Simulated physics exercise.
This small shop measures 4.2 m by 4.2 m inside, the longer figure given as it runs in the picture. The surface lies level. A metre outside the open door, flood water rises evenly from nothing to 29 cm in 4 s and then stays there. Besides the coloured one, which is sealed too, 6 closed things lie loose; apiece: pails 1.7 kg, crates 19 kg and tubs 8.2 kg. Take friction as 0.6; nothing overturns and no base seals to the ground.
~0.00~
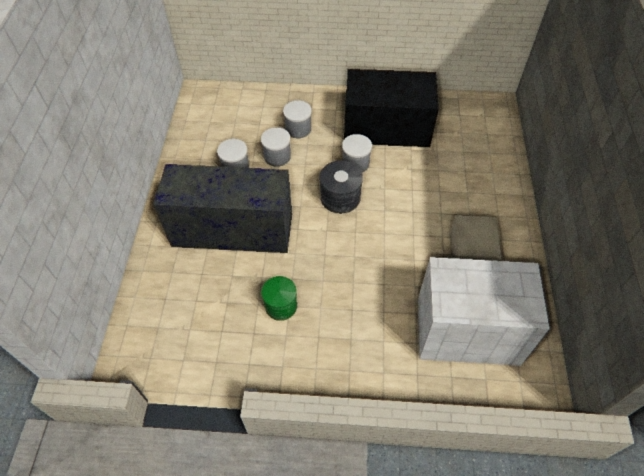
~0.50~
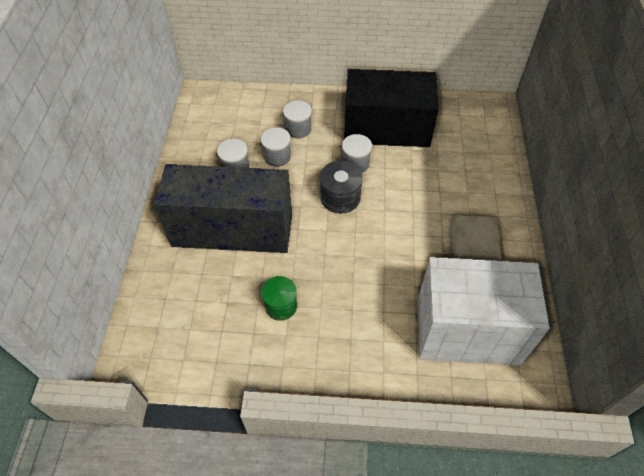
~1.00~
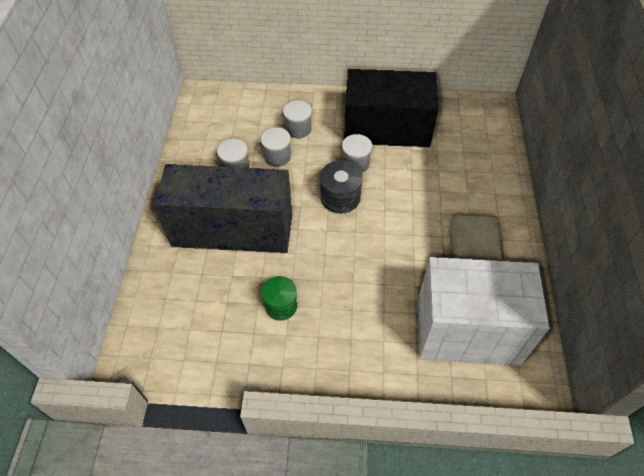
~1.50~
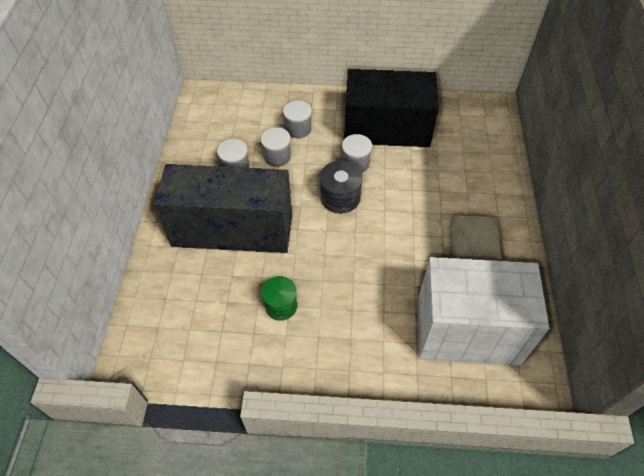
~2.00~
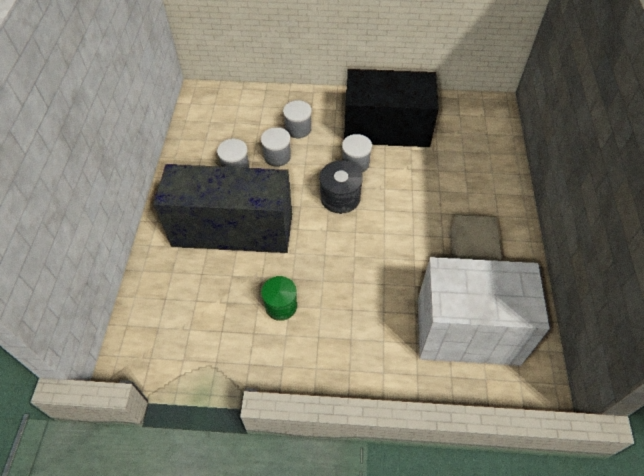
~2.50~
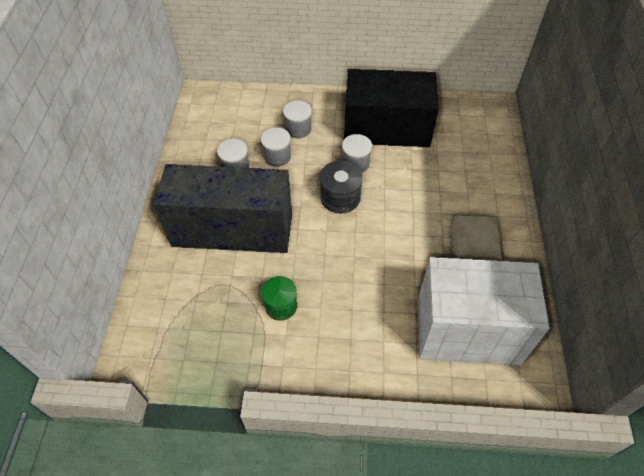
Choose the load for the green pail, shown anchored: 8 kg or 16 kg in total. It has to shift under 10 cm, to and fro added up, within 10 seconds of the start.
Verdict: Neither weight holds it.
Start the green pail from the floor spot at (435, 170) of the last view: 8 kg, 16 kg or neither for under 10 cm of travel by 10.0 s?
It takes the larger.
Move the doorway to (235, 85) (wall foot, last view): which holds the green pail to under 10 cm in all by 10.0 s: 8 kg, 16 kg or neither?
In that case the smaller load will do.
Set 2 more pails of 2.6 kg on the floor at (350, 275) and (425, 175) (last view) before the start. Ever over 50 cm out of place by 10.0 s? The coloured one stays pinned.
In turn: Past it, under.
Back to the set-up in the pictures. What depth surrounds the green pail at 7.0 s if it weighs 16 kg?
About 11 cm.
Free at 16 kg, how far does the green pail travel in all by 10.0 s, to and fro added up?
About 80 cm.
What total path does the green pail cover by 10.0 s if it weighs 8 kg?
About 250 cm.
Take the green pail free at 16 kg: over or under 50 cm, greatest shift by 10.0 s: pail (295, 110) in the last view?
Answer: Over.
After 3.5 s the green pail would be 1 cm from its start with 8 kg and 0 cm from its start with 16 kg; 5 cm of water round it then.
After 4.5 s the green pail would be 27 cm from its start with 8 kg and 0 cm from its start with 16 kg; 8 cm of water round it then.
After 7.0 s the green pail would be 155 cm from its start with 8 kg and 8 cm from its start with 16 kg; 11 cm of water round it then.
After 10.0 s the green pail would be 234 cm from its start with 8 kg and 78 cm from its start with 16 kg; 10 cm of water round it then.
